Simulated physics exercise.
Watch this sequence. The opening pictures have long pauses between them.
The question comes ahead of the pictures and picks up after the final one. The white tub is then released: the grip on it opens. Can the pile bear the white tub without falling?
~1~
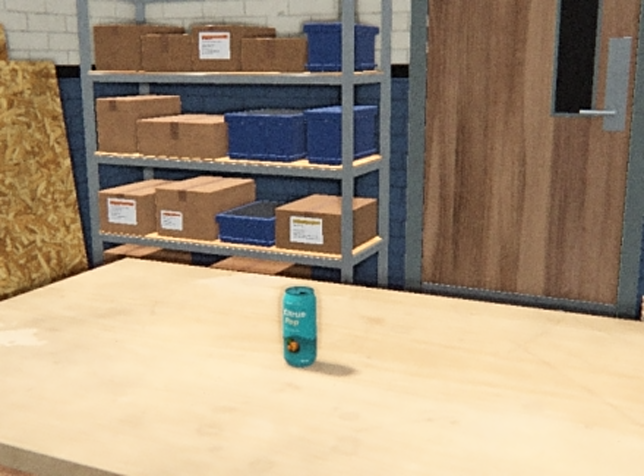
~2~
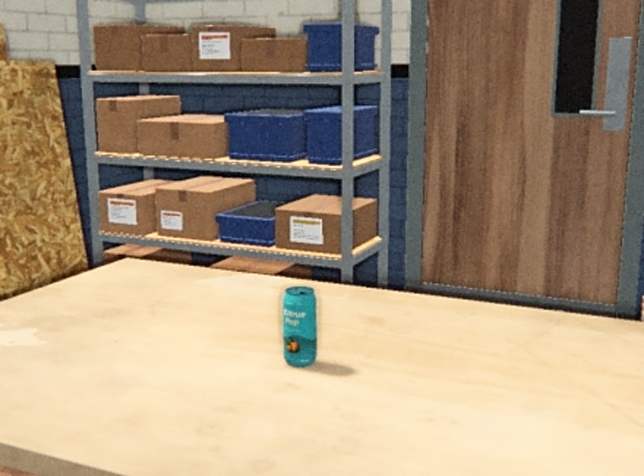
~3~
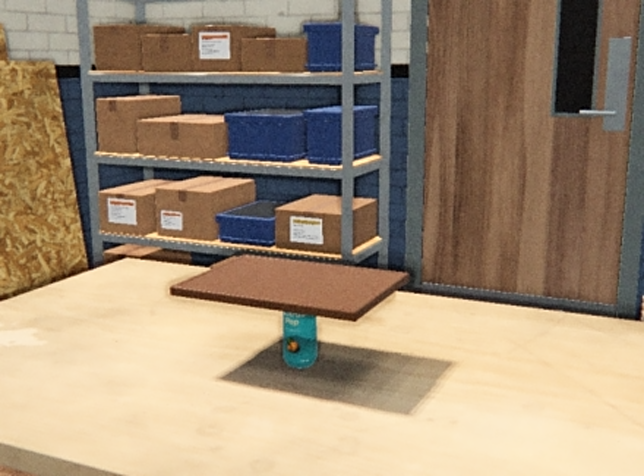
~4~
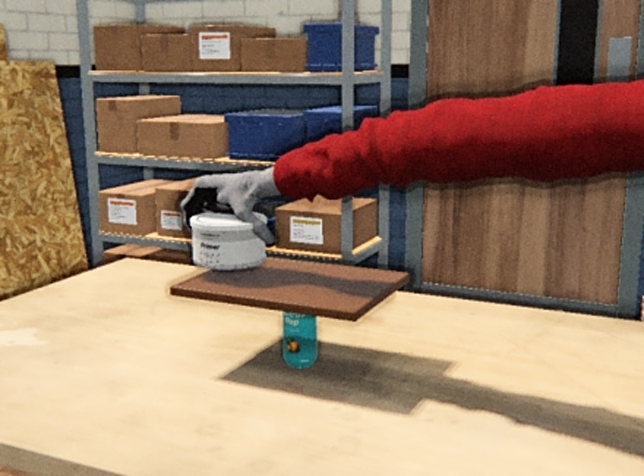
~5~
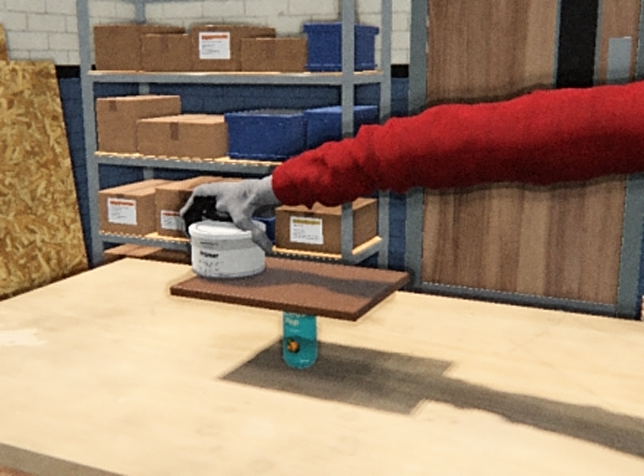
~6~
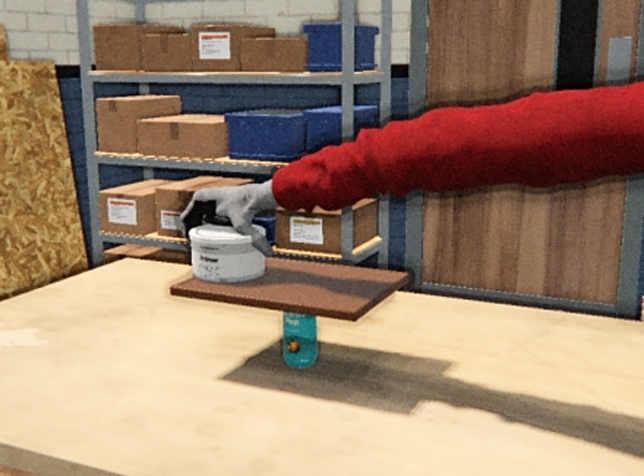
No, it falls.
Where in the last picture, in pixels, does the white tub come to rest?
Somewhere around (202, 318) in the last picture.
Then, 0.30 s past the last view, white tub now fallen; brown lid rocked 31° from its first pose.
Then, 0.50 s past the last view, brown lid rocked 41° from its first pose; turquoise can displaced a little.
Then, 0.70 s past the last view, brown lid now fallen; turquoise can displaced well along.
Finally, fallen, brown lid and white tub; moved from the start, turquoise can. Final places as the last picture's camera would see them, white tub near (202, 318). The stack gives way.
